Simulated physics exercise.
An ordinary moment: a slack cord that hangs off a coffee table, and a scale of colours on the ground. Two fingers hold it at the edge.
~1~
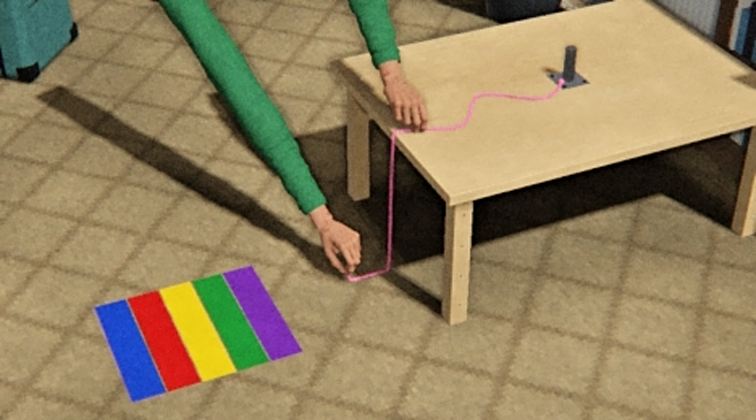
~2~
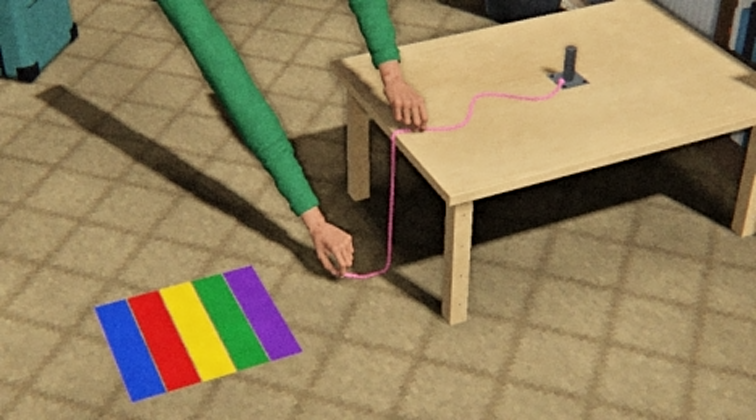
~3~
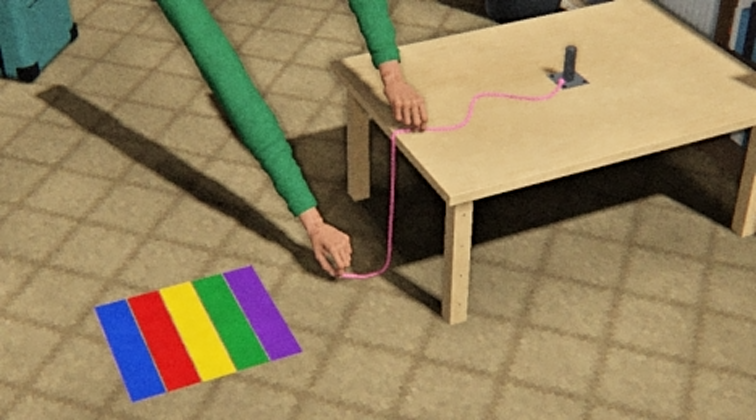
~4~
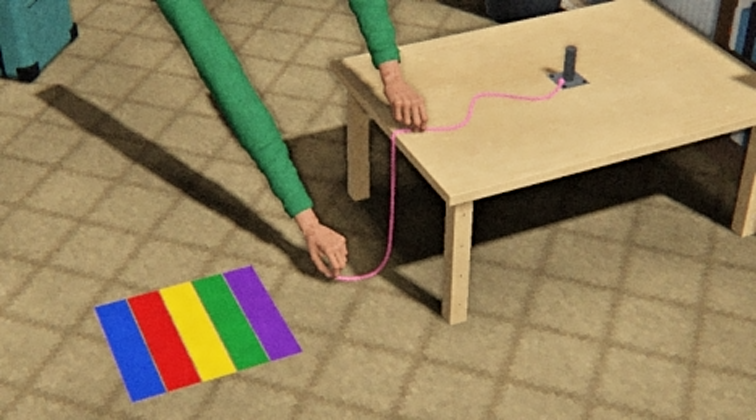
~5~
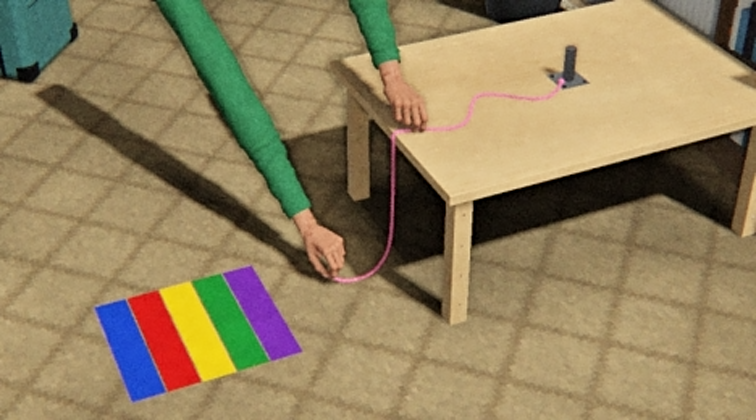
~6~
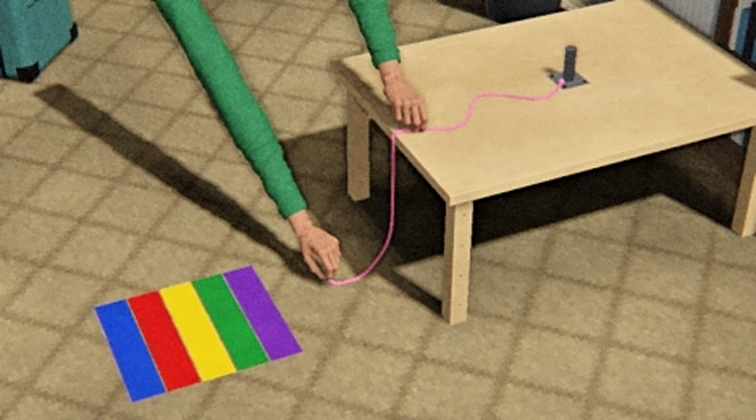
To begin with, one hand pinches a pink cord at the edge of a wooden table while the other holds its low end near the floor, right of a striped colour mat. The lower hand then shifts slightly left, drawing the end with it, and the hanging cord's bottom bend becomes rounder.
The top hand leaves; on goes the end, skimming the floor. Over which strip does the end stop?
The end stops over the yellow strip.
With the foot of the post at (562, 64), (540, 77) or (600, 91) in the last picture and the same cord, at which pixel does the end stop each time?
About (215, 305), (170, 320) and (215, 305).
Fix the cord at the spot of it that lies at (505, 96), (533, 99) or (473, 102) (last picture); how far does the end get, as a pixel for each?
Near (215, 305), (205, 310) and (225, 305).
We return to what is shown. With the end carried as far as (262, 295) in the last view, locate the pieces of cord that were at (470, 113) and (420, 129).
They go to (440, 116) and to (392, 147).
Soon after, end near (262, 295); over purple.
Then, end near (220, 306); over green.
At full stretch, end near (196, 313); over yellow. It gets as far as the yellow strip.
